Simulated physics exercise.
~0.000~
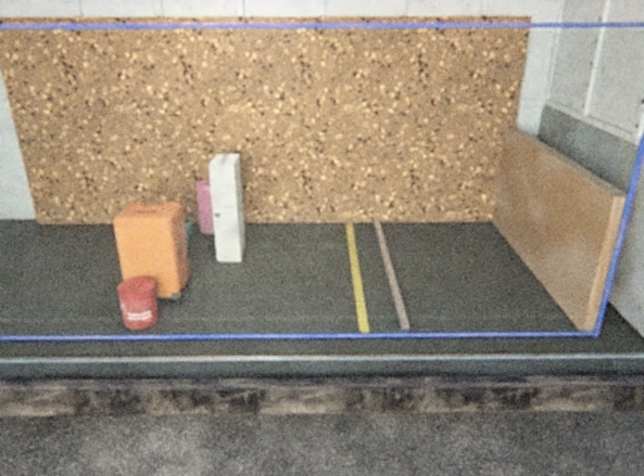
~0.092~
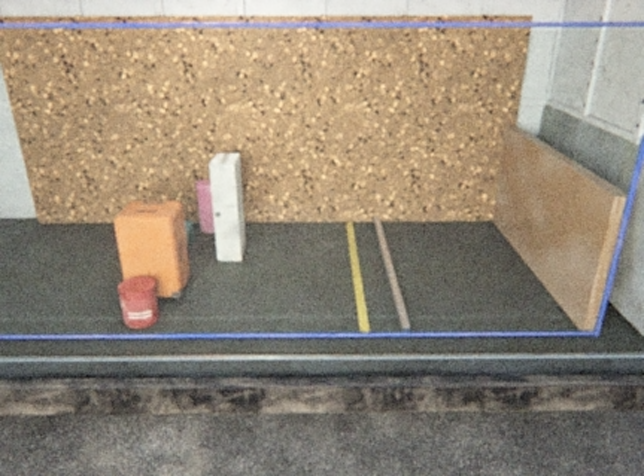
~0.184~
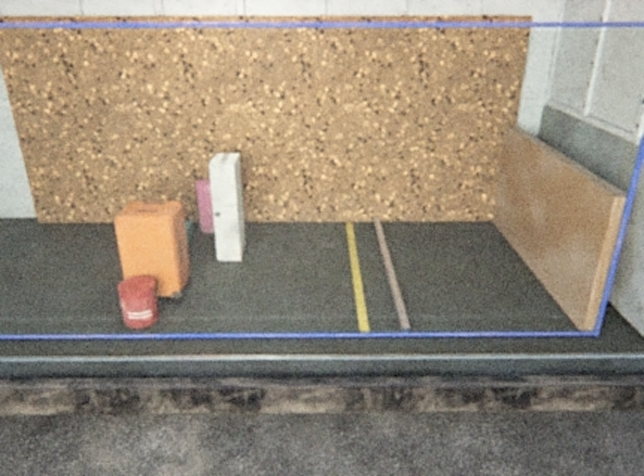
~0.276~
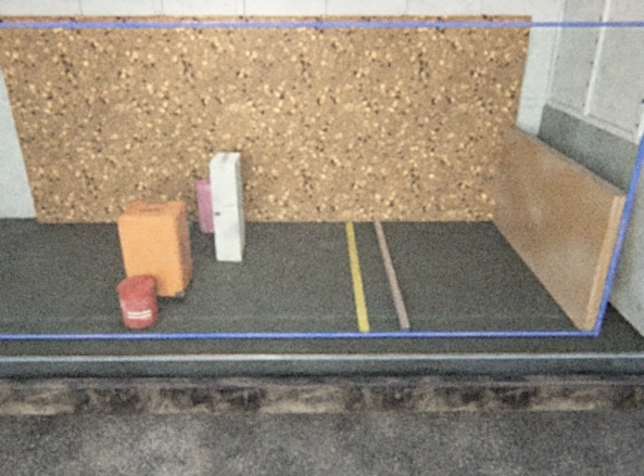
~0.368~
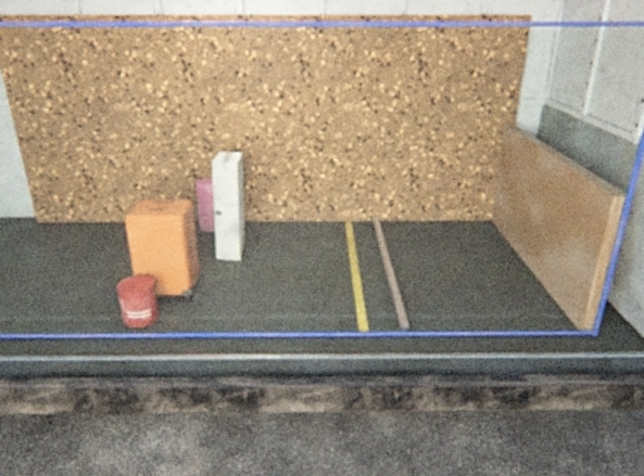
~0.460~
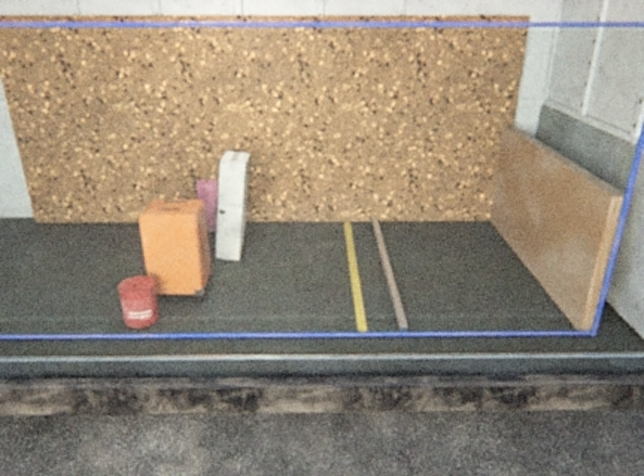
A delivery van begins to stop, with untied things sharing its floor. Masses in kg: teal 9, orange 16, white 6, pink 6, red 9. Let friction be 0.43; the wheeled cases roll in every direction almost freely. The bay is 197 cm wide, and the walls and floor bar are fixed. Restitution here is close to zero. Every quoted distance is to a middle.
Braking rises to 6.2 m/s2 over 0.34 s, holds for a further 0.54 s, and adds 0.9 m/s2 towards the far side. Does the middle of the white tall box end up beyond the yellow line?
No.
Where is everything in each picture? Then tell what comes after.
White tall box (228, 208), pink roll (209, 207), yellow line (364, 325), in the first frame.
White tall box (229, 207), pink roll (209, 206), in the second frame.
White tall box (229, 207), pink roll (209, 206), in the third frame.
White tall box (229, 207), pink roll (209, 206), in the fourth frame.
White tall box (230, 206), pink roll (209, 205), in the fifth frame.
White tall box (233, 206), pink roll (209, 205), yellow line (362, 324), in the sixth frame.
After 0.75 s the white tall box is 65 cm short of the yellow line, tilted 55°, near (276, 218) in the last picture's view; the teal toolbox 137 cm short of the yellow line, tilted 0°.
After 1.15 s the white tall box is 19 cm short of the yellow line, tilted 90°, near (329, 238) in the last picture's view; the teal toolbox 92 cm short of the yellow line, tilted 0°.
After 1.65 s the white tall box is 19 cm short of the yellow line, tilted 90°, near (329, 238) in the last picture's view; the teal toolbox 82 cm short of the yellow line, tilted 0°.
After 1.9 s, teal toolbox stops short of the yellow line; white tall box stops short of the yellow line; pink roll stops short of the yellow line; red bucket stops short of the yellow line.
